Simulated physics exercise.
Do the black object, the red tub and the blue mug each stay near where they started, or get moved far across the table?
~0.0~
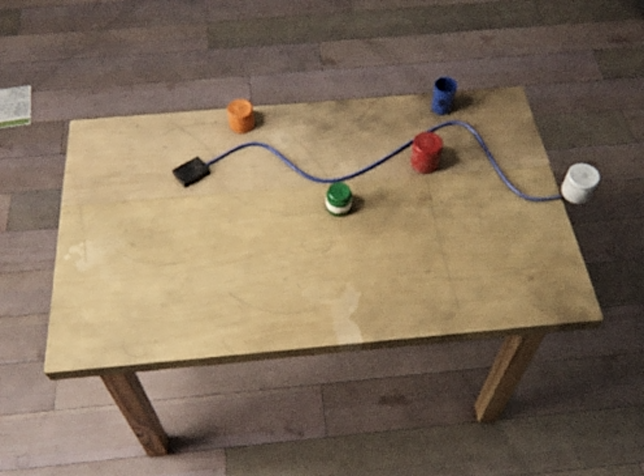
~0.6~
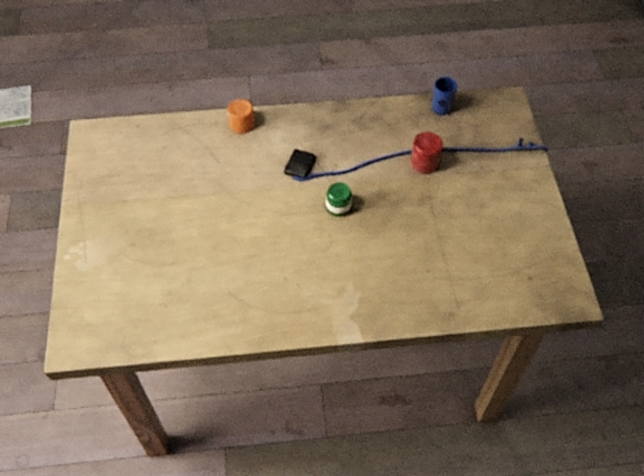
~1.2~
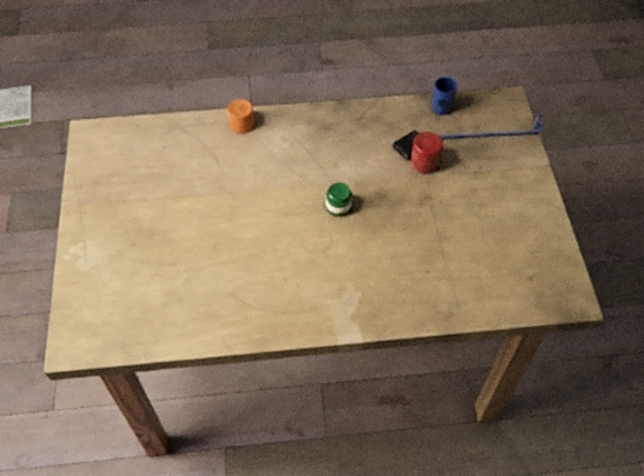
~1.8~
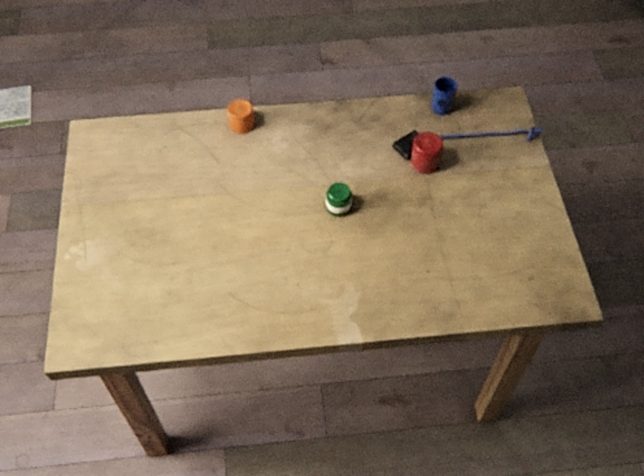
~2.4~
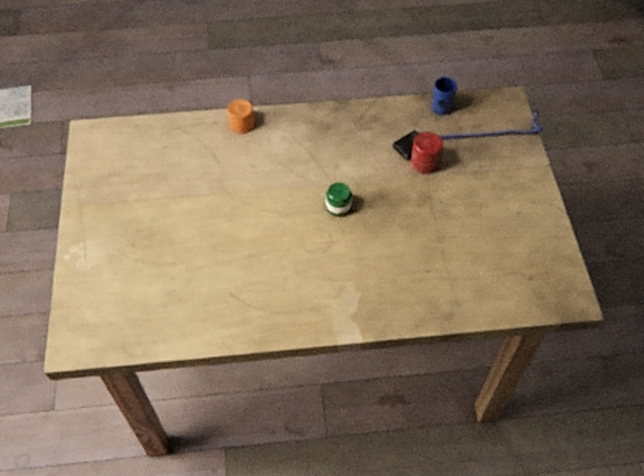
The red tub and the blue mug stay about where they started. The black object is moved far, sliding right until it sits beside the red tub.
